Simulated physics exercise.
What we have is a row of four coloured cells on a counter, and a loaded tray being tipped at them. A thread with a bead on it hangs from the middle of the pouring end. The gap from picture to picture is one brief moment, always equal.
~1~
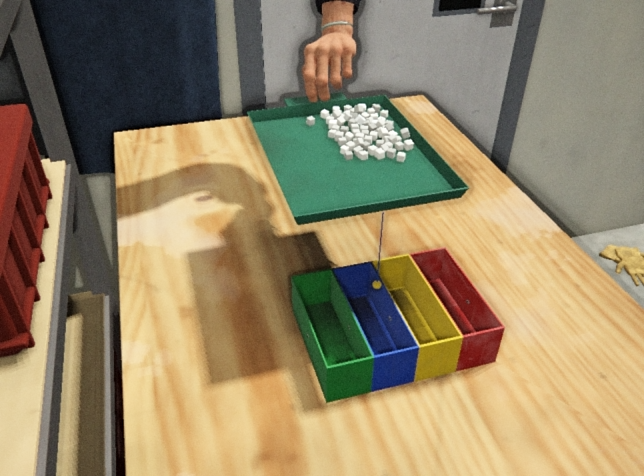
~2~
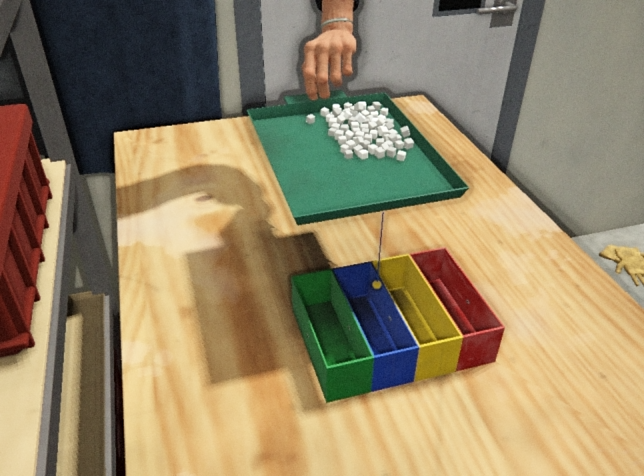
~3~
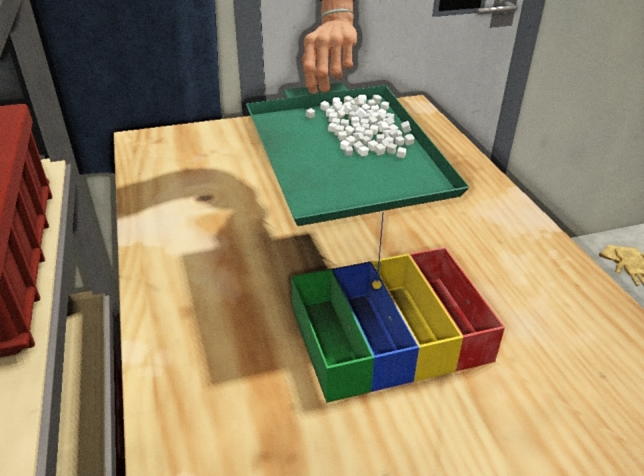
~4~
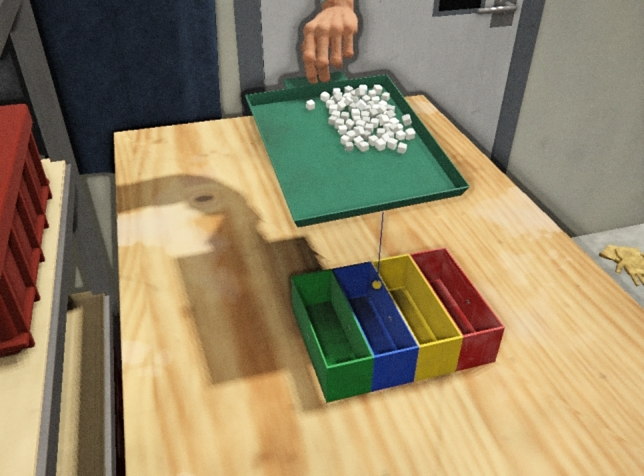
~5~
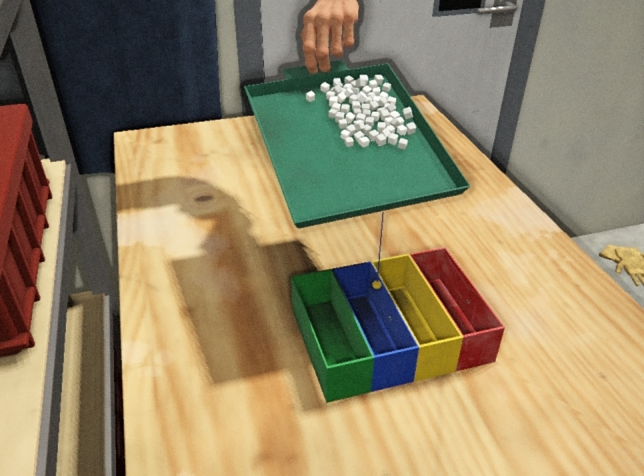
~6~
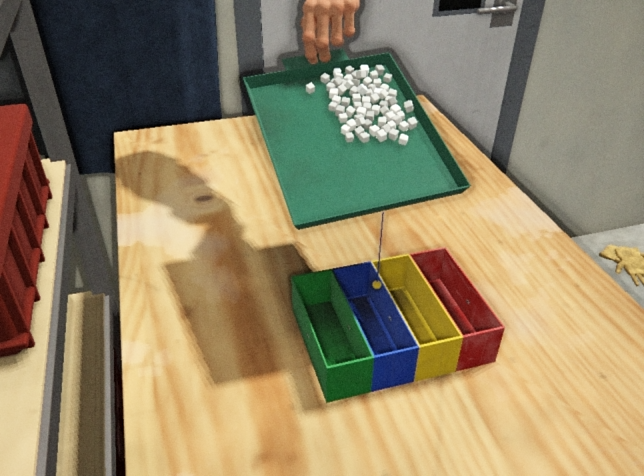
A hand held a green tray of small white cubes above four coloured bins on a wooden table, then slowly raised the far end, leaving the near edge dipping slightly to the left.
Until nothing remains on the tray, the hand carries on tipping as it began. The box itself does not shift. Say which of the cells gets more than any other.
That would be the green cell.
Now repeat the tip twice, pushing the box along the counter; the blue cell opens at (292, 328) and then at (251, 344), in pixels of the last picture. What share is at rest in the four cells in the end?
Roughly 90 per cent the first time and 70 per cent the second.
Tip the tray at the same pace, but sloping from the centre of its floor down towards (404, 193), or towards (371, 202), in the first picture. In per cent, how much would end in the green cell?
So it's 0 percent with the first slope and 20 percent with the other.
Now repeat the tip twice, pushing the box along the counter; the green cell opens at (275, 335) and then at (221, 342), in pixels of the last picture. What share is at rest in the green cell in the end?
The first position comes out at 20 per cent, the other at 0 per cent.
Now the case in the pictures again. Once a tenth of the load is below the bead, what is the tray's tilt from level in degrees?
60° or so.
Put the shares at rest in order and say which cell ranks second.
Blue.
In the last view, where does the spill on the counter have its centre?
I'd put the middle at roughly (259, 408).
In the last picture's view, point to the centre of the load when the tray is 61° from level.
Near the pixel (341, 215).
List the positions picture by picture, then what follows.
In the first frame, corners of the pouring end at (298, 213) and (463, 186), level; middle of the load at (364, 130), sugar cubes; bead on its thread at (377, 285); green cell at (350, 376); blue cell at (395, 366); yellow cell at (438, 356); red cell at (480, 346).
In the second frame, corners of the pouring end at (298, 213) and (463, 186), level; middle of the load at (364, 129).
In the third frame, corners of the pouring end at (298, 214) and (463, 185), tipped barely, lowest at the left corner; middle of the load at (364, 124).
In the fourth frame, corners of the pouring end at (298, 216) and (463, 184), tipped a little, lowest at the left corner; middle of the load at (365, 116).
In the fifth frame, corners of the pouring end at (298, 218) and (464, 184), tipped a little, lowest at the left corner; middle of the load at (365, 109).
In the sixth frame, corners of the pouring end at (298, 220) and (464, 183), tipped a little, lowest at the left corner; middle of the load at (366, 102); green cell at (350, 376); blue cell at (395, 366); yellow cell at (438, 356); red cell at (480, 346).
Soon, tray tipped steeply; about two thirds on the tray; a stray few in the blue cell; a stray few in the yellow cell; about a quarter falling or outside the box.
A while on, tray tipped past a quarter turn; about a third on the tray; a small part in the green cell; a small part in the blue cell; a small part in the yellow cell; about a third falling or outside the box.
Towards the end, tray tipped past a quarter turn; about a third in the green cell; about a quarter in the blue cell; a small part in the yellow cell; about a third falling or outside the box.
Finally, tray tipped past a quarter turn; about a third in the green cell; about a quarter in the blue cell; a small part in the yellow cell; none in the red cell; about a third outside the box.
